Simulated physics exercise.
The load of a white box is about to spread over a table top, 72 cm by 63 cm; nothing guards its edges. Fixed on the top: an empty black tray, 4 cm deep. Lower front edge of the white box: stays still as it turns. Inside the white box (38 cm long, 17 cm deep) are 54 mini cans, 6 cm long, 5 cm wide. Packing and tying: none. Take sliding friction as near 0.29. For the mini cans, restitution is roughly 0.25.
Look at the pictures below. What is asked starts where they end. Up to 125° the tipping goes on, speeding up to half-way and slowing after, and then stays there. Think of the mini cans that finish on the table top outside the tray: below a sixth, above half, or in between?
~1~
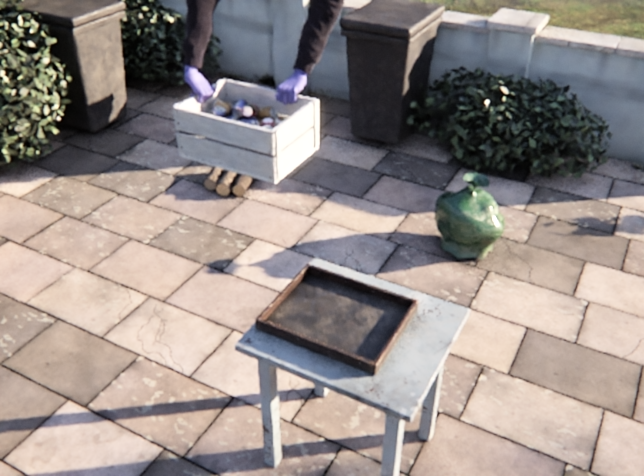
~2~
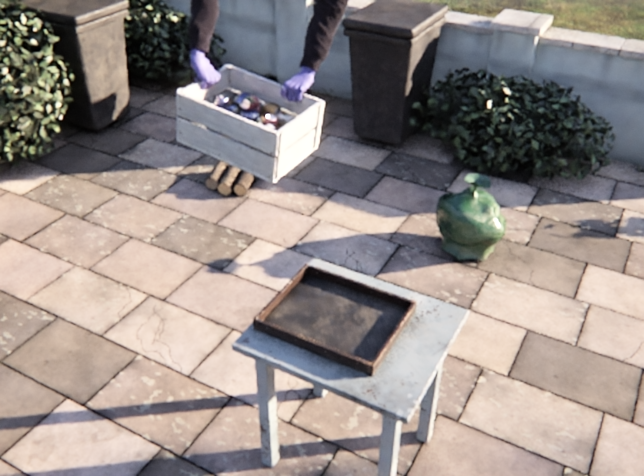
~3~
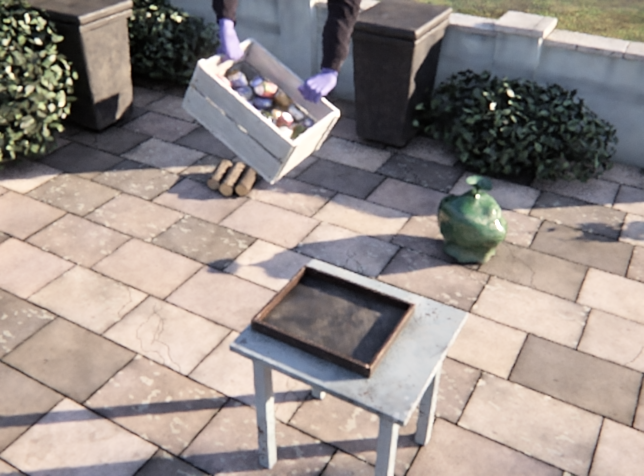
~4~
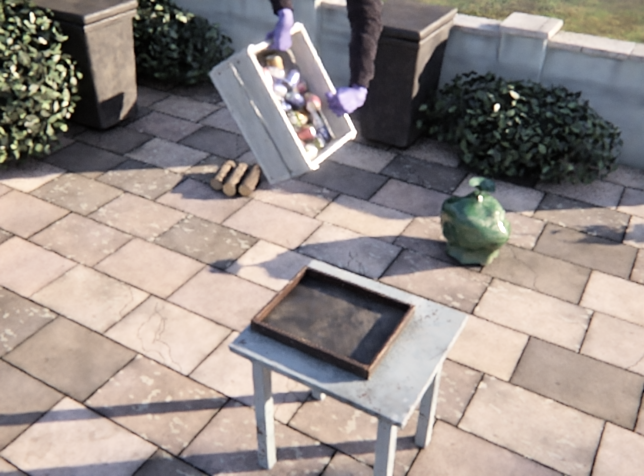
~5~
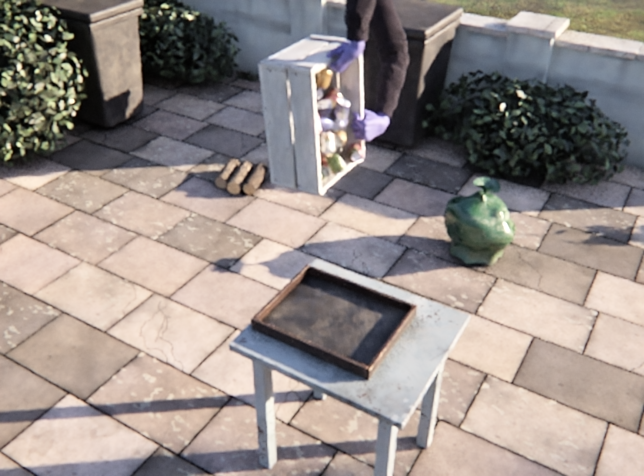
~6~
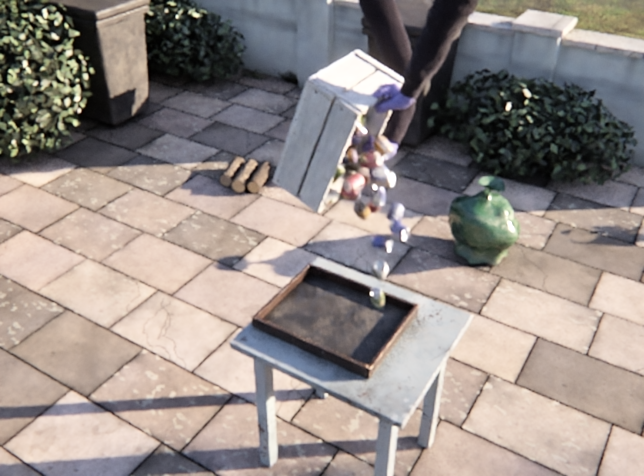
On the table top outside the tray: Fewer than one sixth of the load.
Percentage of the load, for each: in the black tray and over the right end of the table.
35 and 55 %.
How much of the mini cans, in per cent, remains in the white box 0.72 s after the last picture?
Some 0 per cent, more or less.
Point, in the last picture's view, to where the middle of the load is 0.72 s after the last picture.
Estimated centre in the last picture: (433, 358).
Then, 0.32 s after the last picture, tilt 125°; 3 still in the white box, 8 in the black tray, 21 on the table top outside the tray, 2 over the right end of the table and 20 in the air.
Then, 0.72 s after the last picture, tilt 125°; 18 in the black tray, 13 on the table top outside the tray, 21 over the right end of the table and 2 over the table's other edges.
Then, 1.27 s after the last picture, tilt 125°; 18 in the black tray, 2 on the table top outside the tray, 29 over the right end of the table and 5 over the table's other edges.
Outcome (1.99 s after the last picture), 18 in the black tray, 30 over the right end of the table and 6 over the table's other edges. Asked share, 0 of 54, 0 per cent.
